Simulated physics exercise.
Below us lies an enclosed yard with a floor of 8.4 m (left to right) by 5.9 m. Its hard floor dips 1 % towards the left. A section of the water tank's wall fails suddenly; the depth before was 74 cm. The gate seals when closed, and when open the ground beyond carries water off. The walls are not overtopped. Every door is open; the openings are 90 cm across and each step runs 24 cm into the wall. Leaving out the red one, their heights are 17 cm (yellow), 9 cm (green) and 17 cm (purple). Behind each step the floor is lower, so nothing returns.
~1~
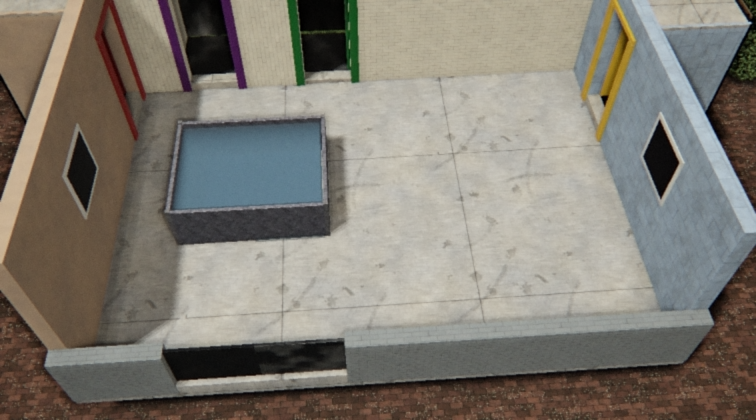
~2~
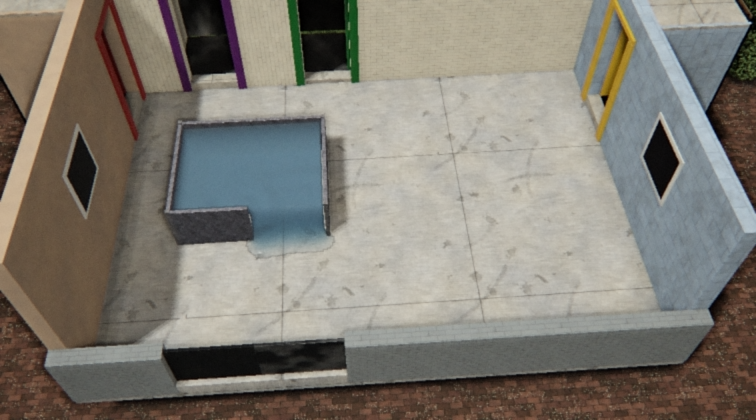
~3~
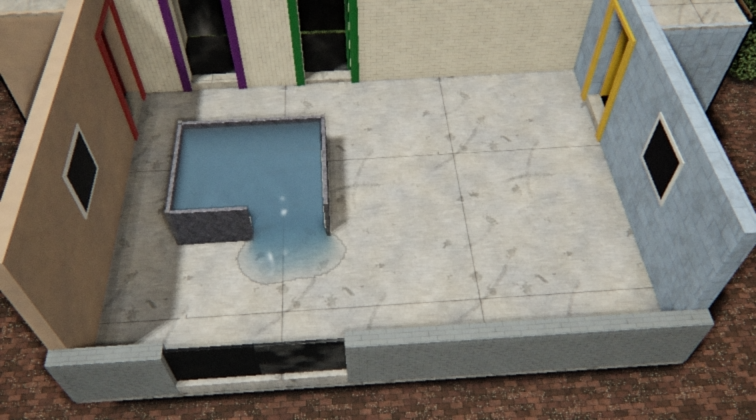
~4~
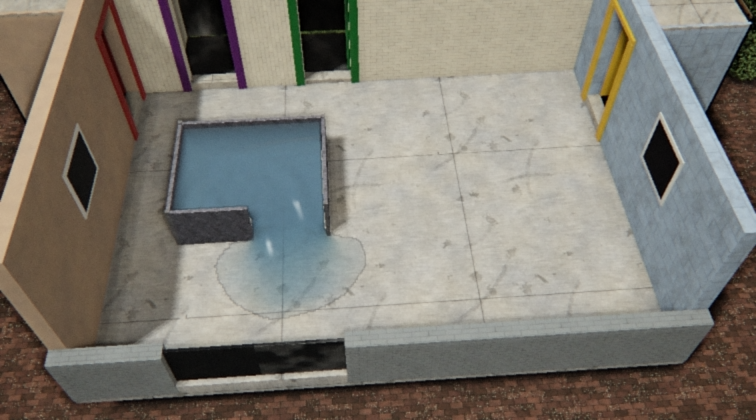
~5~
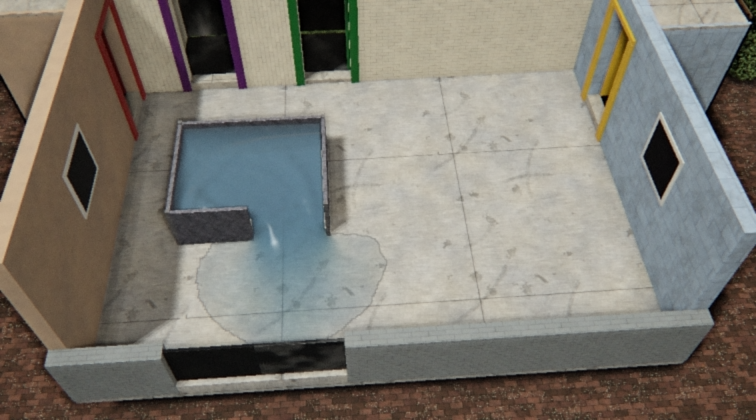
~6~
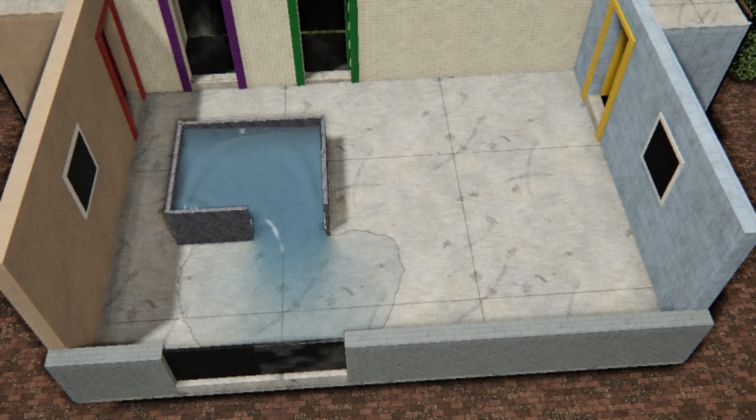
In a walled yard, part of a water tank's front wall disappearing, water pouring through the gap and spreading across the pale floor.
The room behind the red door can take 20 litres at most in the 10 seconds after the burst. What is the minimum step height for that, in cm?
Close to 13.5 cm is just enough.
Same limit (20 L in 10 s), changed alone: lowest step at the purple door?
Roughly 8.0 cm at purple.
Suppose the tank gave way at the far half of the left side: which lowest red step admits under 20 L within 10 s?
Some 27 cm.
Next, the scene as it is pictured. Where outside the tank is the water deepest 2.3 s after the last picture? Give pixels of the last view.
At about (90, 377).
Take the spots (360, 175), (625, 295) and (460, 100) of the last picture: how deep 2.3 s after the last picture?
Roughly 0, 5 and 0 cm, in turn.
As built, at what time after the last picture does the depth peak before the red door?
At about 6.0 s.
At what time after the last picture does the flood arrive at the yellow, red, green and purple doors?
Yellow 3.4 s, red 3.0 s, green 5.5 s, purple 3.8 s.
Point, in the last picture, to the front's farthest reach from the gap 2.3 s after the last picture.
Around (664, 337).
Then, 0.7 s after the last picture water covers 20 % of the floor, deepest (42 cm) near (294, 351); it has not reached the red door.
Then, 2.3 s after the last picture water covers 35 % of the floor, deepest (34 cm) near (90, 377); it has not reached the red door.
Then, 9.3 s after the last picture water covers 95 % of the floor, deepest (14 cm) near (144, 97); 13 cm at the red door, 0 litres in over its 25 cm step.
At the red door as built, the water peaked near 16 cm, 5.9 s after the last picture.
Run again over the same 10 s with other heights there, 40 litres in over 11 cm, 14 litres over 15 cm. The limit of 20 litres is kept from about 13.5 cm up.
